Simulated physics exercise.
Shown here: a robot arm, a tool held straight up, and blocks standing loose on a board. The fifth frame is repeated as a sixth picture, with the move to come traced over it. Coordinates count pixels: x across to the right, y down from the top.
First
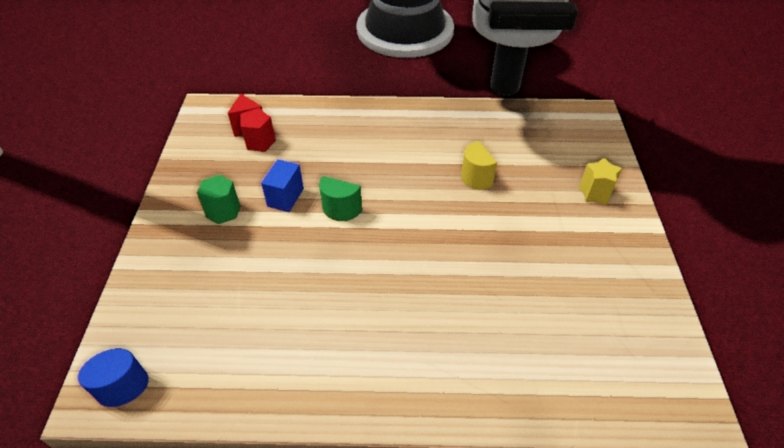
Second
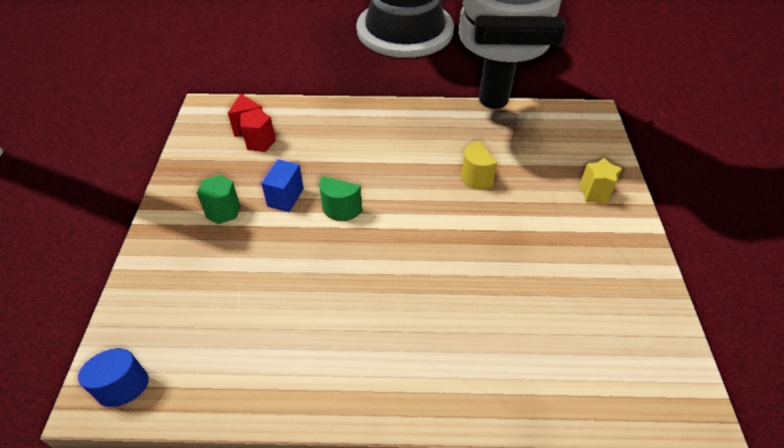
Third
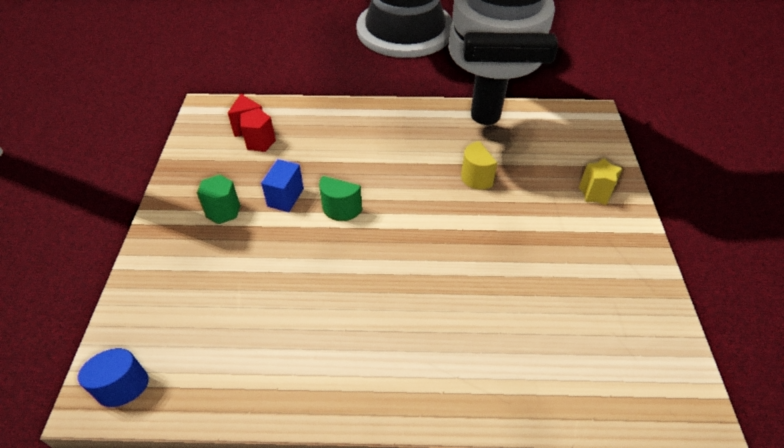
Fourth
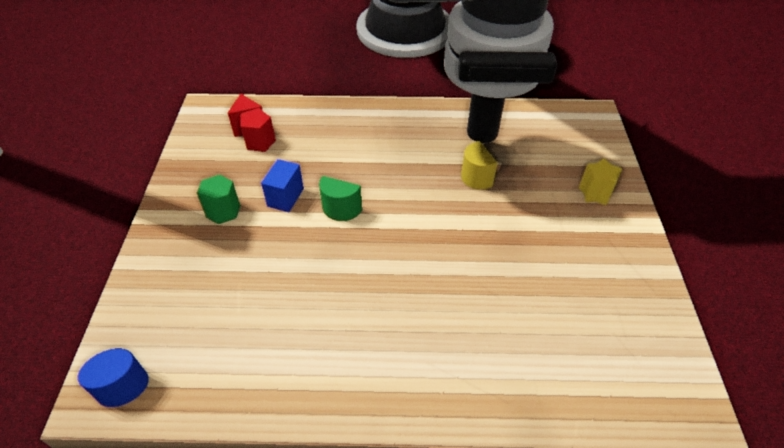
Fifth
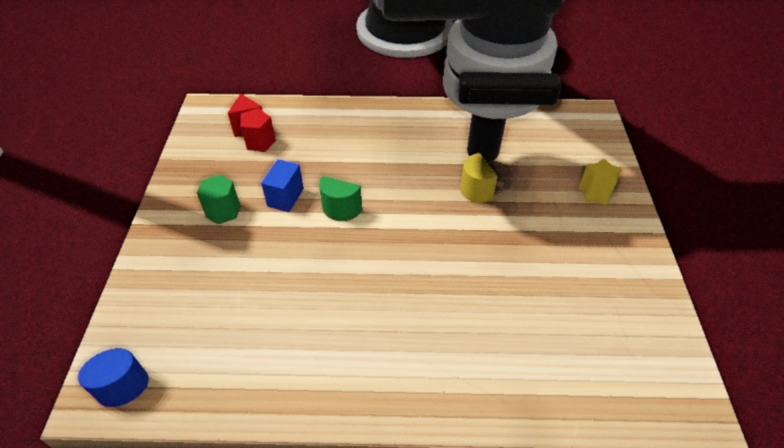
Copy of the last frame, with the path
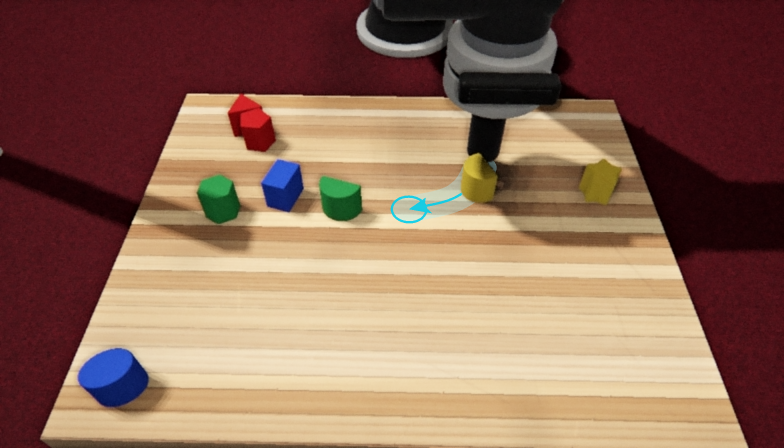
A robot arm with a black upright tool moves forward over the back of a wooden board, drifting slightly left, then nudges the yellow half-round block a short way forward while the red, green, blue and other yellow blocks stay still.
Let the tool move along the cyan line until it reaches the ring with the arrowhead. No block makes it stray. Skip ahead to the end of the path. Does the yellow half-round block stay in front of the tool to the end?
The answer is no.
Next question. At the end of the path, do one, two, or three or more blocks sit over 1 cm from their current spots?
By the end of the path, one block has moved more than about a centimetre.
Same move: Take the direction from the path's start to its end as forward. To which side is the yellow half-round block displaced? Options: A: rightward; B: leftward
Answer: B.
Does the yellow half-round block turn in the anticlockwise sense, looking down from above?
The answer is yes.
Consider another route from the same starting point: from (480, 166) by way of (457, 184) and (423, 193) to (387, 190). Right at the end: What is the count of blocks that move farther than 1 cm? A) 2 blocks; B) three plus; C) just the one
Letter C.
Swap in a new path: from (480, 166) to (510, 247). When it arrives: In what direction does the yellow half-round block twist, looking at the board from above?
Looking down, it rotates clockwise.
Drawn move, from (480, 166) through (468, 188) and (442, 202) to (409, 209).
The first path, step by step. One third of the way, tool at (470, 174); yellow half-round block at (474, 186), turned 40° anticlockwise.
Two thirds of the way, tool at (442, 189); yellow half-round block at (466, 196), turned 105° anticlockwise.
At the end, tool at (410, 196); green half-round block still; yellow half-round block at (466, 196), turned 105° anticlockwise.
